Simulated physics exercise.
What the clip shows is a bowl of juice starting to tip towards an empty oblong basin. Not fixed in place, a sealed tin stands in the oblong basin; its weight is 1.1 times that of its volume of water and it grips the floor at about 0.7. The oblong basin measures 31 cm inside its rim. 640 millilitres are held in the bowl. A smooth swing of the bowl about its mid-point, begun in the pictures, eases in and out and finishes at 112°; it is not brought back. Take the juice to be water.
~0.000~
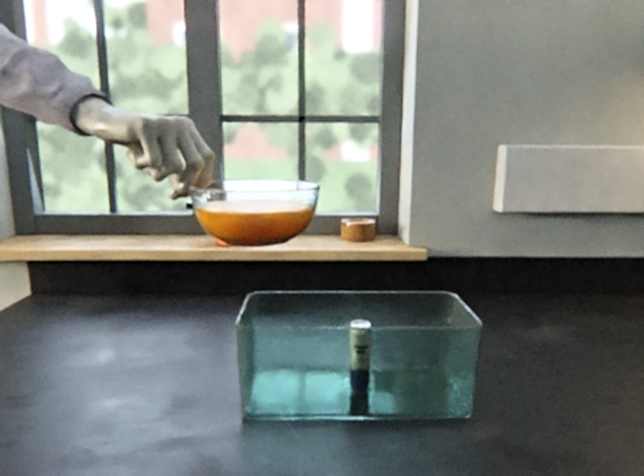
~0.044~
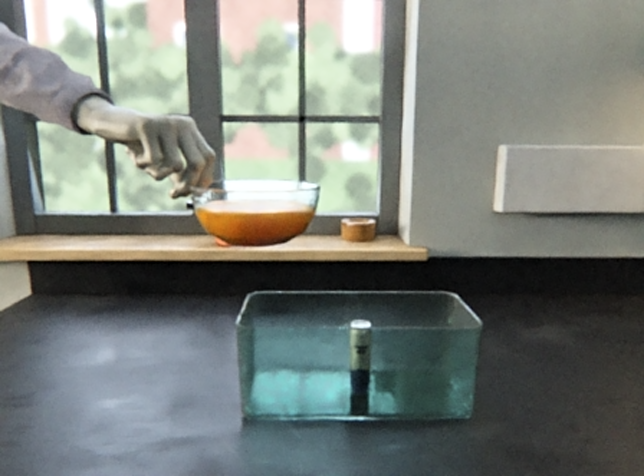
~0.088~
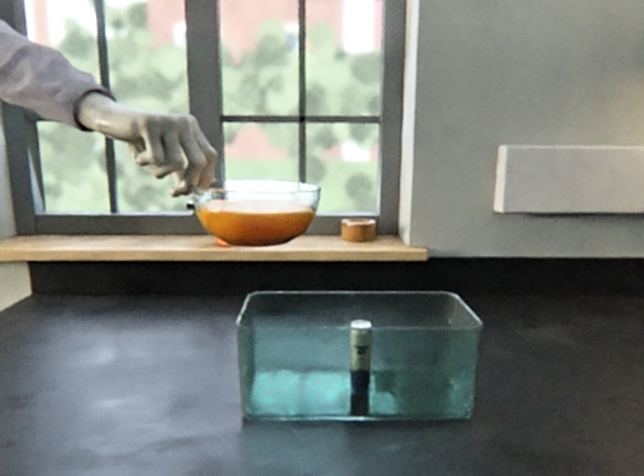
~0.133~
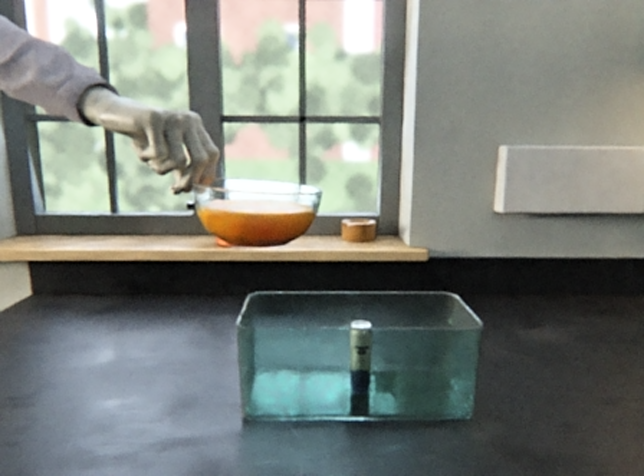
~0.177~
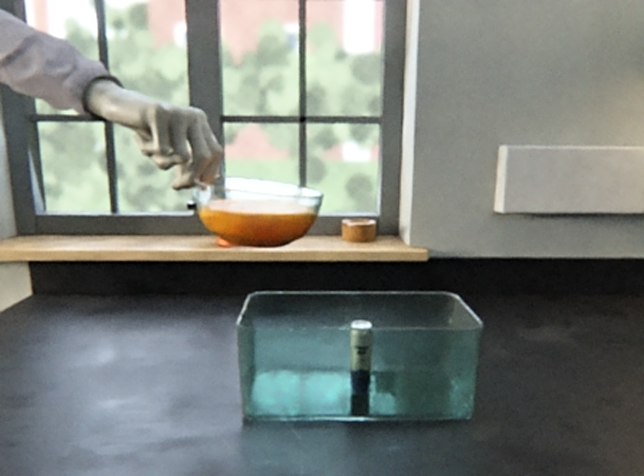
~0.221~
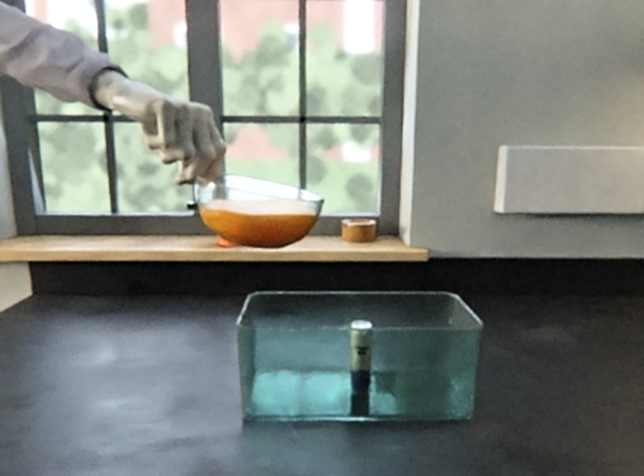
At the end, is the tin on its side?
I reckon it can hold on.
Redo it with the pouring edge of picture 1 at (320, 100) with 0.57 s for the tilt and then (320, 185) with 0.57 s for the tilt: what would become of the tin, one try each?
First it stays on its base; then it tips over.
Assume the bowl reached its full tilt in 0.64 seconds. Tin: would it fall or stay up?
Then the tin tumbles.
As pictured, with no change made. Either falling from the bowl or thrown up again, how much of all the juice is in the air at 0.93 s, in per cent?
Roughly 5 per cent.
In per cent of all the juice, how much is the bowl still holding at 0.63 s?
Close to 44 percent of the liquid remains at that time.
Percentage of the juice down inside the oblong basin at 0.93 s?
94 %, more or less.
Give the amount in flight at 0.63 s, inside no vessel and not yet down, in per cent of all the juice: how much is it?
Some 38 % is the figure.
Then, 0.63 s in, the tilt is 70° and 45 per cent is still to pour; the tin stands where it began.
Then, 0.93 s in, the tilt is 107° and 1 per cent is still to pour; the tin stands 1 cm from where it began.
Then, 1.24 s in, the tilt is 112° and 0 per cent is still to pour; the tin stands where it began.
Then, 1.58 s in, the tilt is 112° and 0 per cent is still to pour; the tin stands where it began.
Finally, the tin stands where it began.
